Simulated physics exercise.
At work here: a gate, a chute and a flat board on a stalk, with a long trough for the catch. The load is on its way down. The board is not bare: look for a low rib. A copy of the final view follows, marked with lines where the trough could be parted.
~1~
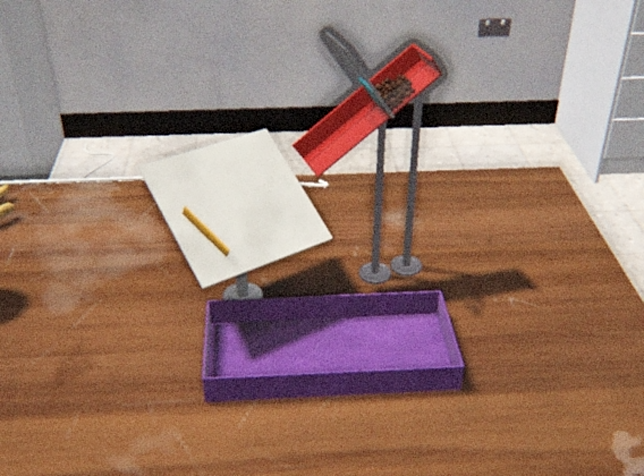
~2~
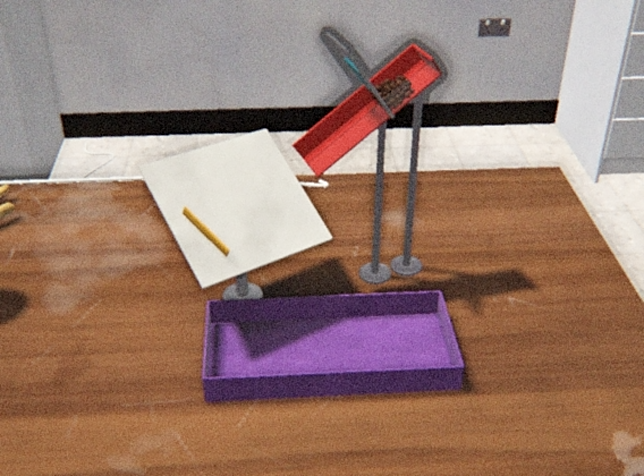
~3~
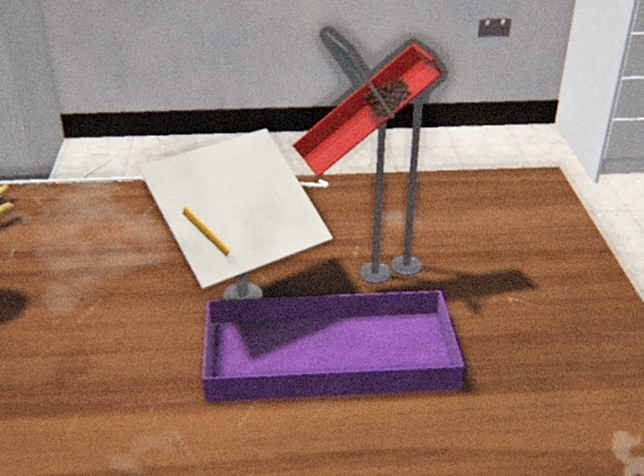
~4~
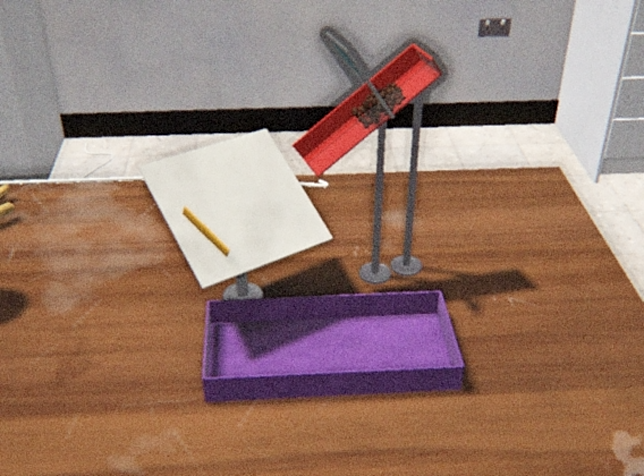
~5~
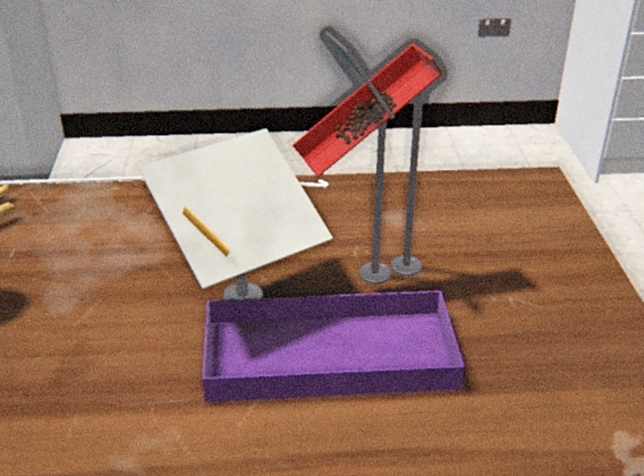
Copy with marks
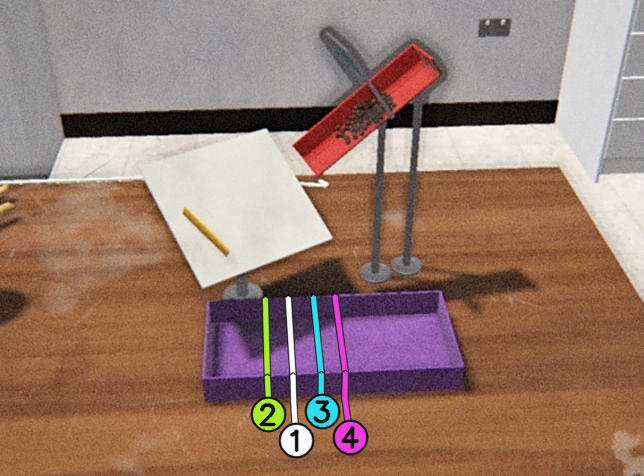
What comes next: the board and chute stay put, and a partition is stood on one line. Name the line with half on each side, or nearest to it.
Line 2.
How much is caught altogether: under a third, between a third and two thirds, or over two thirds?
About that: Over two thirds.
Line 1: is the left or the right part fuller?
The left side.
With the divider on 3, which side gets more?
More lands on the left.
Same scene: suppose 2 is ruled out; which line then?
1 it is.
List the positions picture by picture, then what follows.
The first picture shows load behind the gate at (390, 90), allspice berries; lip of the chute at (310, 168), sloping gently.
The second picture shows middle of the board at (237, 203), tilted fairly steeply; middle of its low edge at (271, 262); of its high edge at (205, 147).
The third picture shows front corners of the trough at (203, 378) and (463, 366), empty; front of the load at (379, 114).
The fourth picture shows middle of the load at (379, 103); its front at (355, 114), about a quarter of the way to the lip; rib from (185, 207) to (229, 251).
The fifth picture shows middle of the load at (368, 116); its front at (338, 136), about half of the way to the lip.
On the marked copy, line 1 crosses the front rim at (293, 374); line 2 crosses the front rim at (267, 375); line 3 crosses the front rim at (321, 373); line 4 crosses the front rim at (345, 372).
If 1 is chosen, of what is caught, most on the left of the divider, about a quarter on the right.
If 2 is chosen, of what is caught, about half on the left of the divider, about half on the right.
If 3 is chosen, of what is caught, nearly all on the left of the divider, a small part on the right.
If 4 is chosen, of what is caught, nearly all on the left of the divider, a stray few on the right.
